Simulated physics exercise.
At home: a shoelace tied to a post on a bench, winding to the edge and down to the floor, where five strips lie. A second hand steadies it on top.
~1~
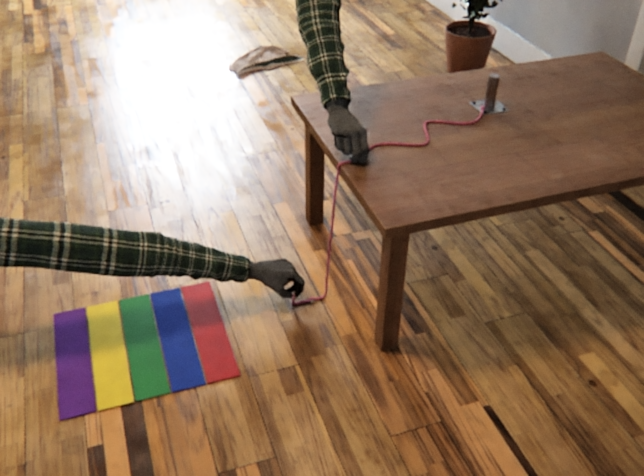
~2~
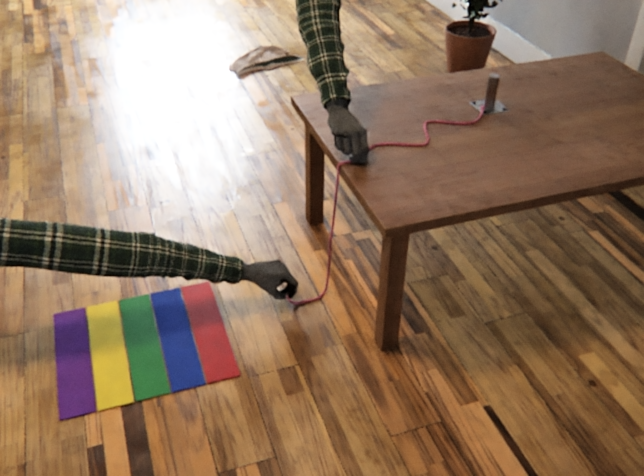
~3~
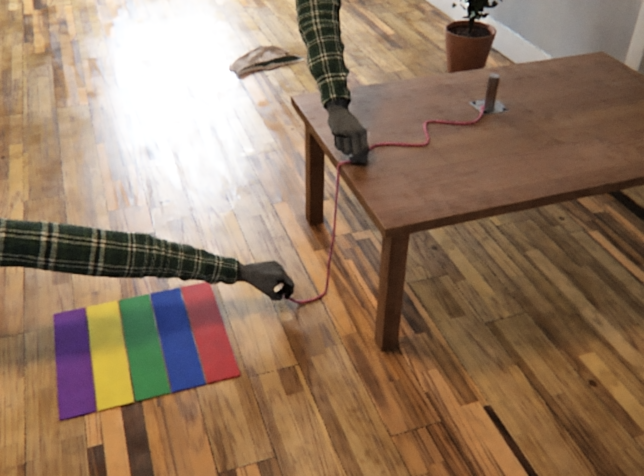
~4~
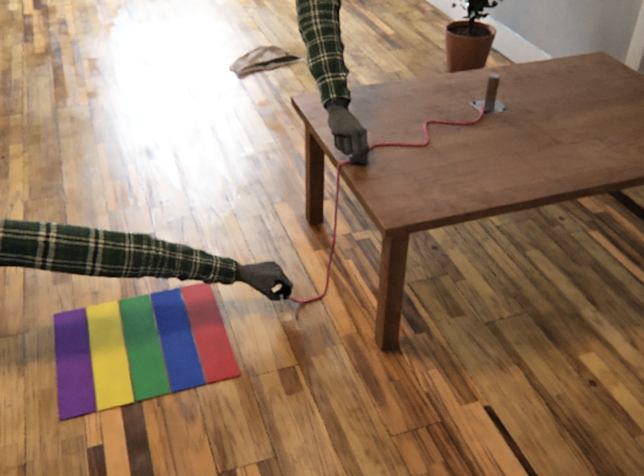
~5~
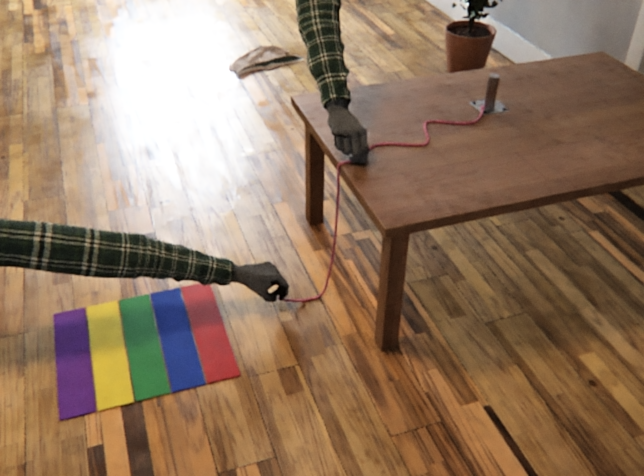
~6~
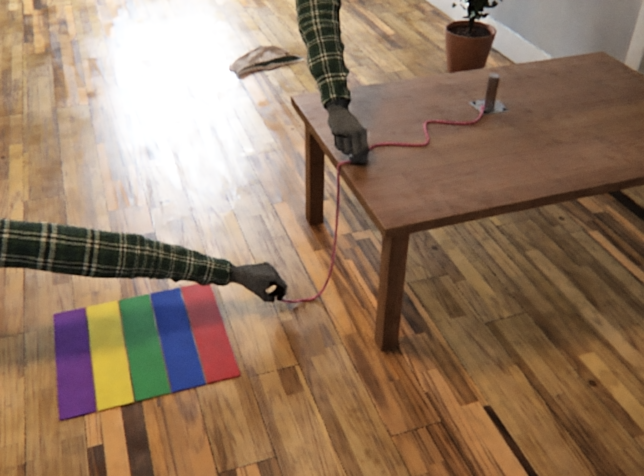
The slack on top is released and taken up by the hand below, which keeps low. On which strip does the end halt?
The green one.
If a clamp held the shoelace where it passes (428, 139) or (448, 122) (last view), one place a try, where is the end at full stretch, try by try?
Near (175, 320) and (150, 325).
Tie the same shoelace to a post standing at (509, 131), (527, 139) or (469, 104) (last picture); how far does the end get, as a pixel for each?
In that order: (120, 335), (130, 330) and (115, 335).
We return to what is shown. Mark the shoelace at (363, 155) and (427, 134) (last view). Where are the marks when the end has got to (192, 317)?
The first at (331, 173), the second at (397, 134).
Soon after, end near (192, 317); over red.
Then, end near (156, 325); over green.
At full stretch, end near (135, 330); over green. It halts on the green strip.
